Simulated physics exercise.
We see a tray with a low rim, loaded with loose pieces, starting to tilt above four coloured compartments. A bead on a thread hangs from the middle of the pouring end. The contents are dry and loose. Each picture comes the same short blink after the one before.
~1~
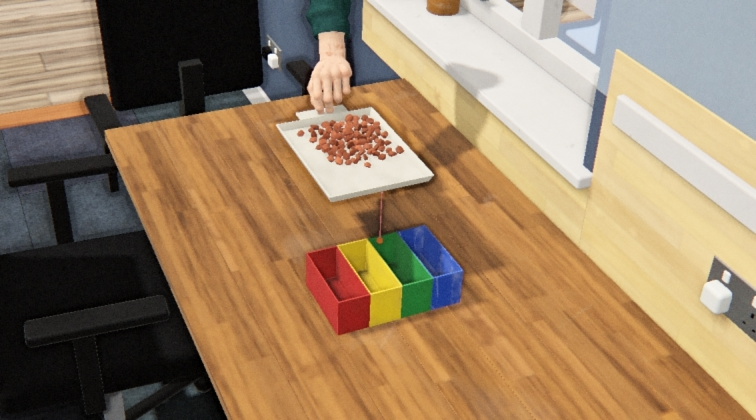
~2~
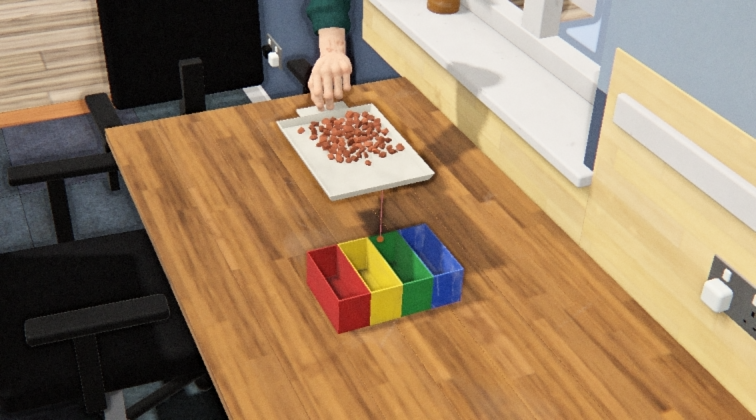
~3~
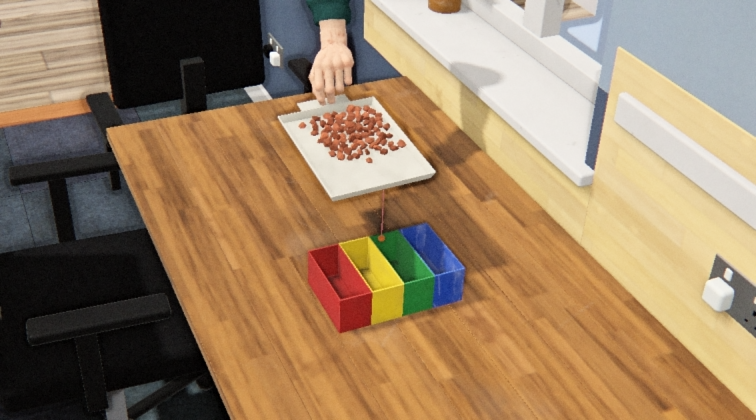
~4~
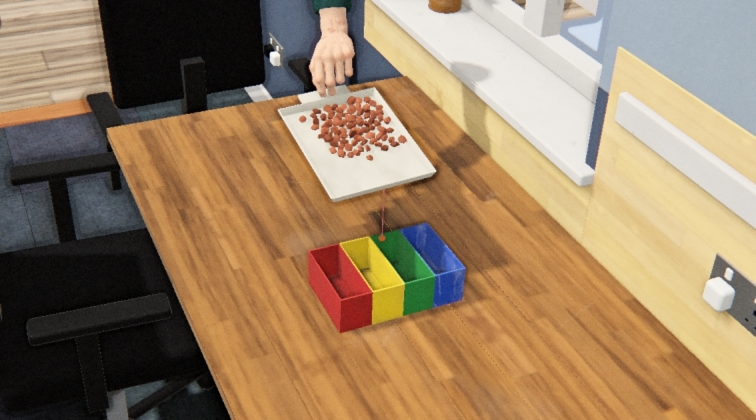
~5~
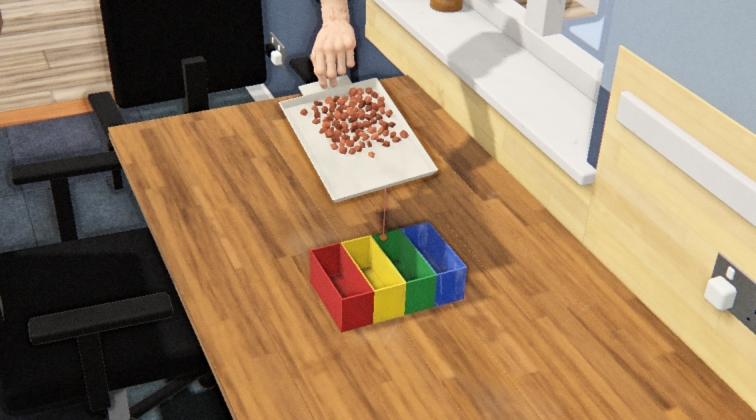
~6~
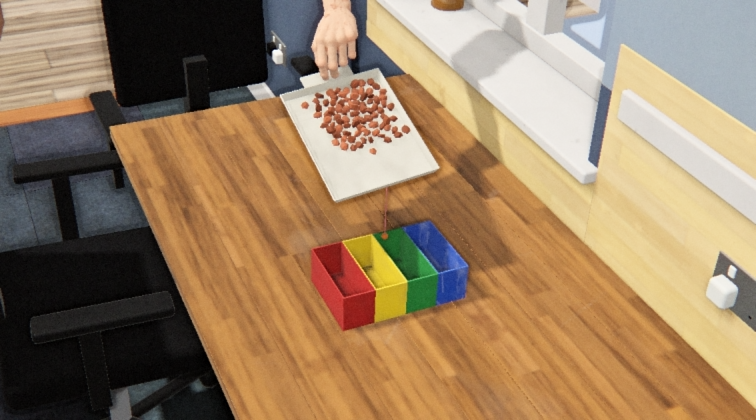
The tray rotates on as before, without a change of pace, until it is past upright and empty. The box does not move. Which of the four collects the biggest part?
Fullest: The red cell.
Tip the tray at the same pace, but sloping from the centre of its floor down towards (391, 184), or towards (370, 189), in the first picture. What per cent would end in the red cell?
The first gives 0 %, the second 20 %.
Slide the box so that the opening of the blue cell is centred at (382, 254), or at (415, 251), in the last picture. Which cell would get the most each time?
One: The cell in green. Two: The cell in yellow.
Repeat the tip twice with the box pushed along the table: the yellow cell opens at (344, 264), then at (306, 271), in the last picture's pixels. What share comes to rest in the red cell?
The first gives 10 %, the second 0 %.
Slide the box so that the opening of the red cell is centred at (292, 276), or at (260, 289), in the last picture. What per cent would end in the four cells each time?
In turn 100 and 80 in a hundred.
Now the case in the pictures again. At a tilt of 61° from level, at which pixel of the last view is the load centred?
Near (354, 194).
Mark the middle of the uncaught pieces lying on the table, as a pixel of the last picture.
At about (282, 324).
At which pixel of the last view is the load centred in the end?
Roughly at (351, 298).
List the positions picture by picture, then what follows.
Corners of the pouring end (332, 195) and (429, 174), level; middle of the load (349, 138), bits of crushed brick; bead on its thread (380, 240); red cell (354, 312); yellow cell (386, 303); green cell (417, 295); blue cell (447, 287), in the first frame.
Corners of the pouring end (332, 194) and (430, 172), level; middle of the load (350, 135), in the second frame.
Corners of the pouring end (333, 194) and (431, 171), tipped barely, lowest at the left corner; middle of the load (351, 131), in the third frame.
Corners of the pouring end (334, 196) and (432, 170), tipped a little, lowest at the left corner; middle of the load (352, 125), in the fourth frame.
Corners of the pouring end (335, 196) and (433, 168), tipped a little, lowest at the left corner; middle of the load (353, 119), in the fifth frame.
Corners of the pouring end (337, 197) and (435, 166), tipped clearly, lowest at the left corner; middle of the load (355, 114); red cell (359, 307); yellow cell (391, 299); green cell (422, 291); blue cell (452, 283), in the sixth frame.
Just after the last frame, tray tipped steeply; roughly two thirds on the tray; just a few in the red cell; just a few in the yellow cell; roughly a quarter falling or outside the box.
A moment on, tray tipped right over; roughly half in the red cell; roughly a quarter in the yellow cell; about a tenth in the green cell; about a tenth falling or outside the box.
Further on, tray tipped past a quarter turn; roughly half in the red cell; roughly a quarter in the yellow cell; about a tenth in the green cell; about a tenth falling or outside the box.
When it is over, tray tipped past a quarter turn; roughly half in the red cell; roughly a quarter in the yellow cell; about a tenth in the green cell; not one in the blue cell; about a tenth outside the box.
